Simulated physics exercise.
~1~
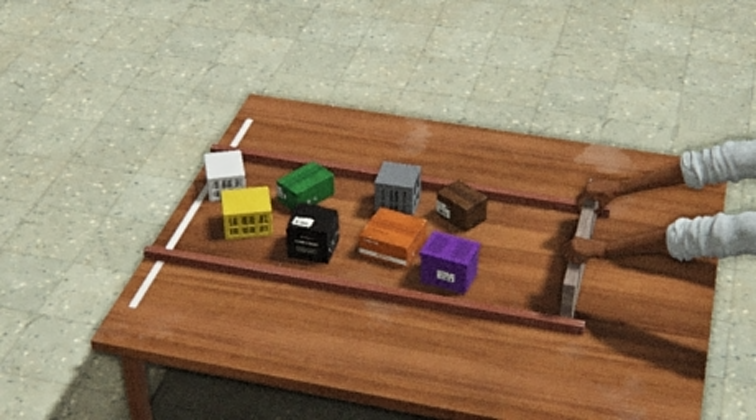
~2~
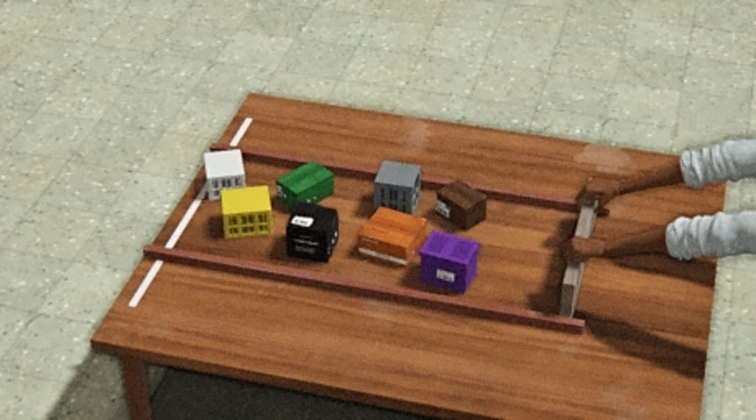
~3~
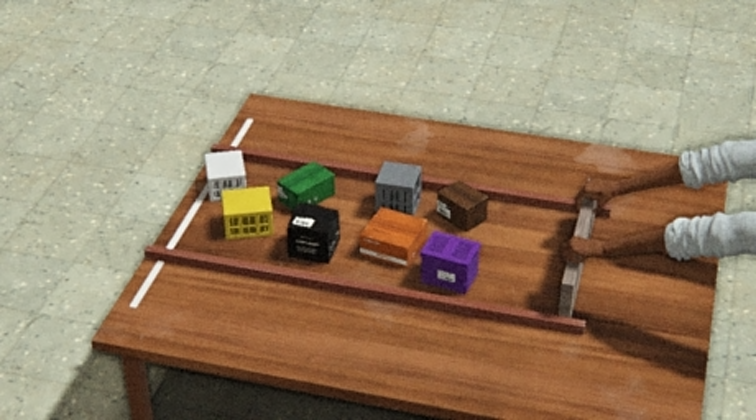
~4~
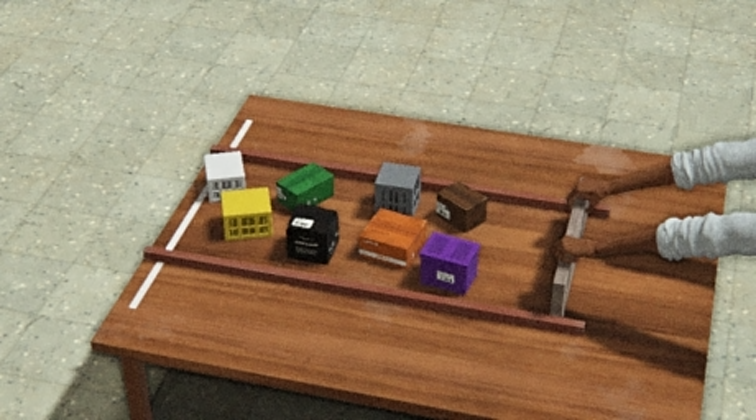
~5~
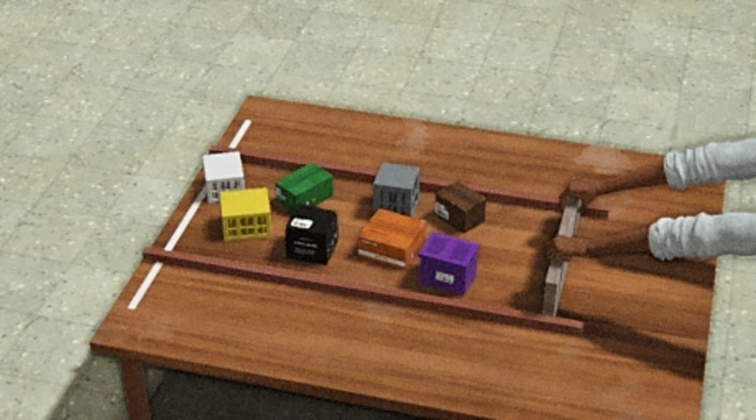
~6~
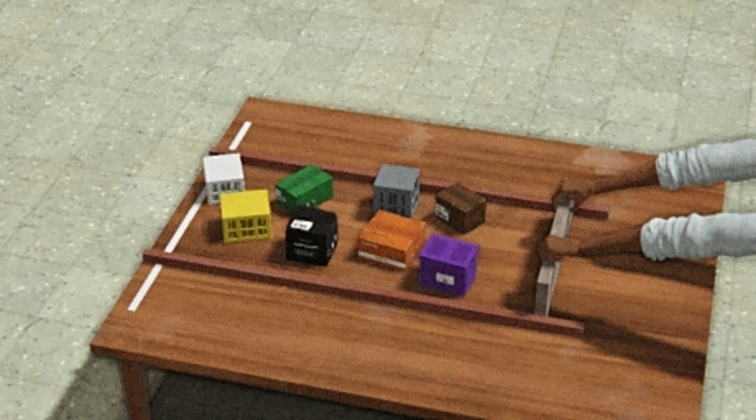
On a wooden table, two hands slide a plank left toward scattered, unmoving coloured boxes.
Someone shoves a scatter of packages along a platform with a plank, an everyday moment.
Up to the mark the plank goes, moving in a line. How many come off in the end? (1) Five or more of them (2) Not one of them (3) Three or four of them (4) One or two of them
Answer: 1.
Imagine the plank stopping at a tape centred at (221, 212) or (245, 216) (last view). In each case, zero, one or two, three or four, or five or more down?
5 or more; three to four.
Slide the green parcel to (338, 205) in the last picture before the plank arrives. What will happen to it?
Placed there, the green parcel ends up below.
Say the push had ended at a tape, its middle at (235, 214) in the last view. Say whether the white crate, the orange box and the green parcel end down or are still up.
Here's how it goes: The white crate ends up down, the orange box is still up there, and the green parcel ends up down.
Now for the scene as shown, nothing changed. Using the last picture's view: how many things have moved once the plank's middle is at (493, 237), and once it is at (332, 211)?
0 at one spot and 8 at the other.
Soon after, none off yet; white crate at rest near (224, 179); yellow crate at rest near (246, 216); green parcel at rest near (304, 190).
After that, none off yet; white crate displaced about its own width near (198, 178); yellow crate displaced about its own width near (212, 207); green parcel displaced about its own width near (233, 179).
In the end, the number that fall off is five or more; gone, purple tote, brown parcel, orange box, grey crate, black parcel, green parcel, yellow crate and white crate.
